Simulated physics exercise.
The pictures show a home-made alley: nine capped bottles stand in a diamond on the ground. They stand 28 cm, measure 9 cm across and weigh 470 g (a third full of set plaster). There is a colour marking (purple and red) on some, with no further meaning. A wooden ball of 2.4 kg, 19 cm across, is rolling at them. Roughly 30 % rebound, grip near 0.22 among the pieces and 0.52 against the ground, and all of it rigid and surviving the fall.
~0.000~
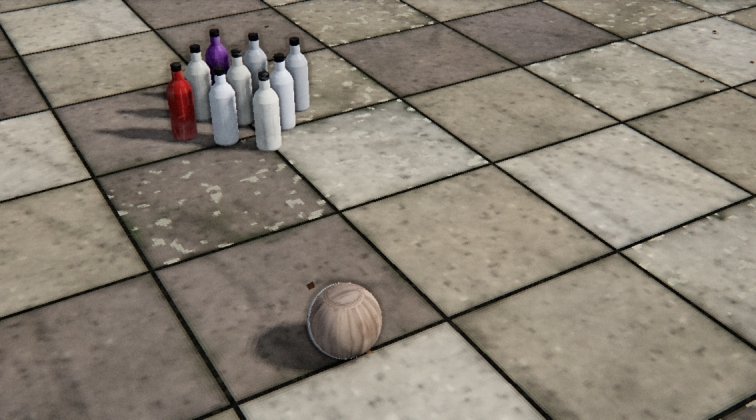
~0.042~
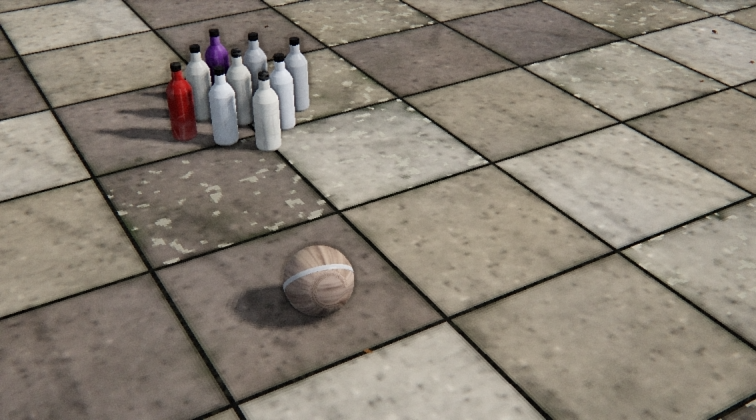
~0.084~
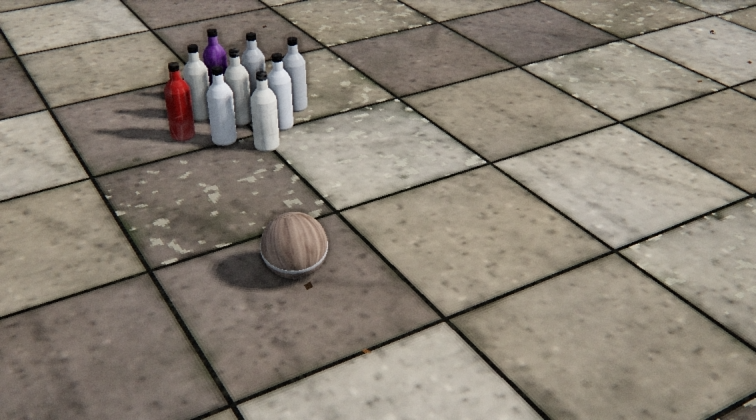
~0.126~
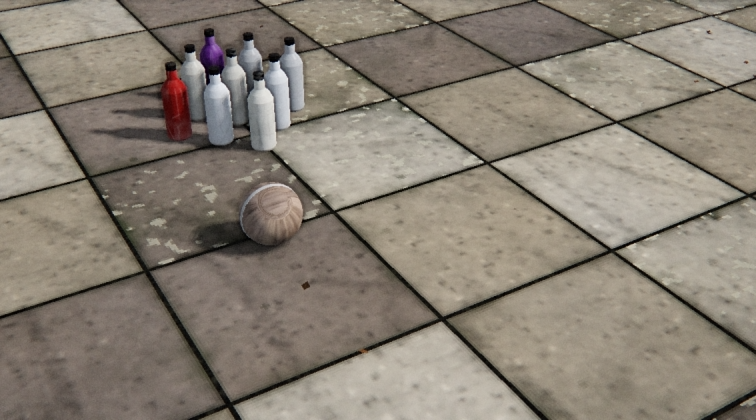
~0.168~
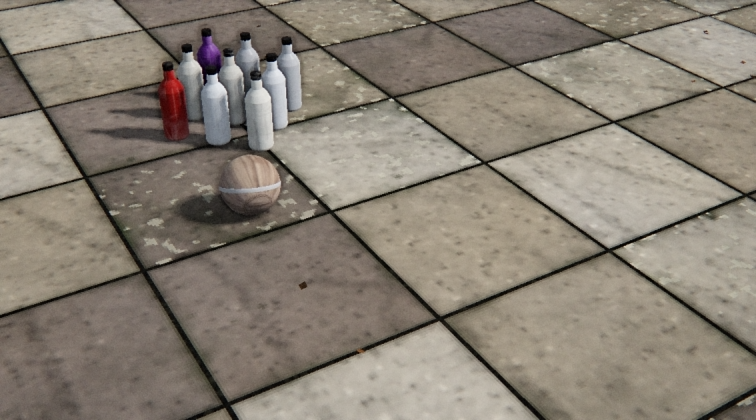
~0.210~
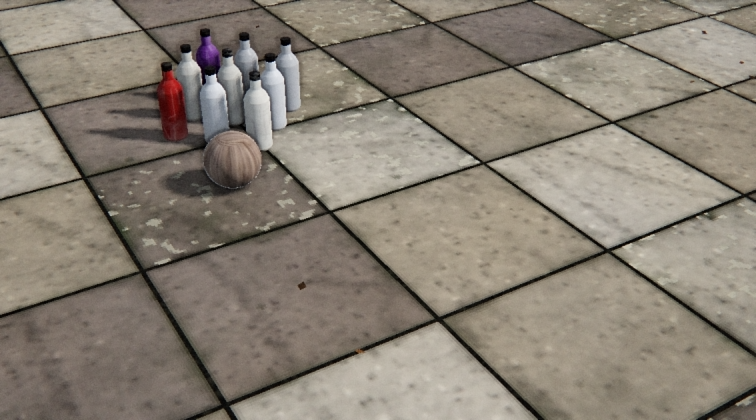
We see a wooden ball with a pale stripe roll across a tiled stone floor, moving away and slightly left, drawing close to a standing cluster of capped bottles, mostly white with one red and one purple, all still undisturbed.
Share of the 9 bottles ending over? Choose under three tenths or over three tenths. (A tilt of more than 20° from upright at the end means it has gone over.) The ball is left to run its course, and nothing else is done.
It works out to more than three tenths of the lot.
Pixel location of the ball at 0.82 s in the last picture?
(138, 19), more or less.
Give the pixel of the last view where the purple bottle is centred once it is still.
It settles close to (251, 54) in the last view.
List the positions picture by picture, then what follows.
In the first picture (places mark the middle of the side facing us; the camera pans a little), ball (344, 321) 1.07 m before the front row; purple bottle (228, 65); red bottle (176, 106); nothing disturbed.
The second picture shows ball (319, 281) 89 cm before the front row; purple bottle (228, 65).
The third picture shows ball (294, 245) 72 cm before the front row; purple bottle (226, 65).
The fourth picture shows ball (271, 214) 55 cm before the front row; purple bottle (223, 65).
The fifth picture shows ball (250, 185) 37 cm before the front row; purple bottle (220, 65).
The sixth picture shows ball (232, 160) 20 cm before the front row; purple bottle (219, 65); red bottle (167, 106); nothing disturbed.
After 0.44 s, ball still moving; 4 of the 9 bottles over; red bottle lying flat; purple bottle leaning 72°.
After 0.82 s, ball still moving; 4 of the 9 bottles over; red bottle lying flat; purple bottle lying flat.
By the end (1.4 s), ball rolling away; 4 of the 9 bottles over; red bottle lying flat; purple bottle lying flat. That is 44 per cent. As the last picture would show them, middles, purple bottle near (251, 54).
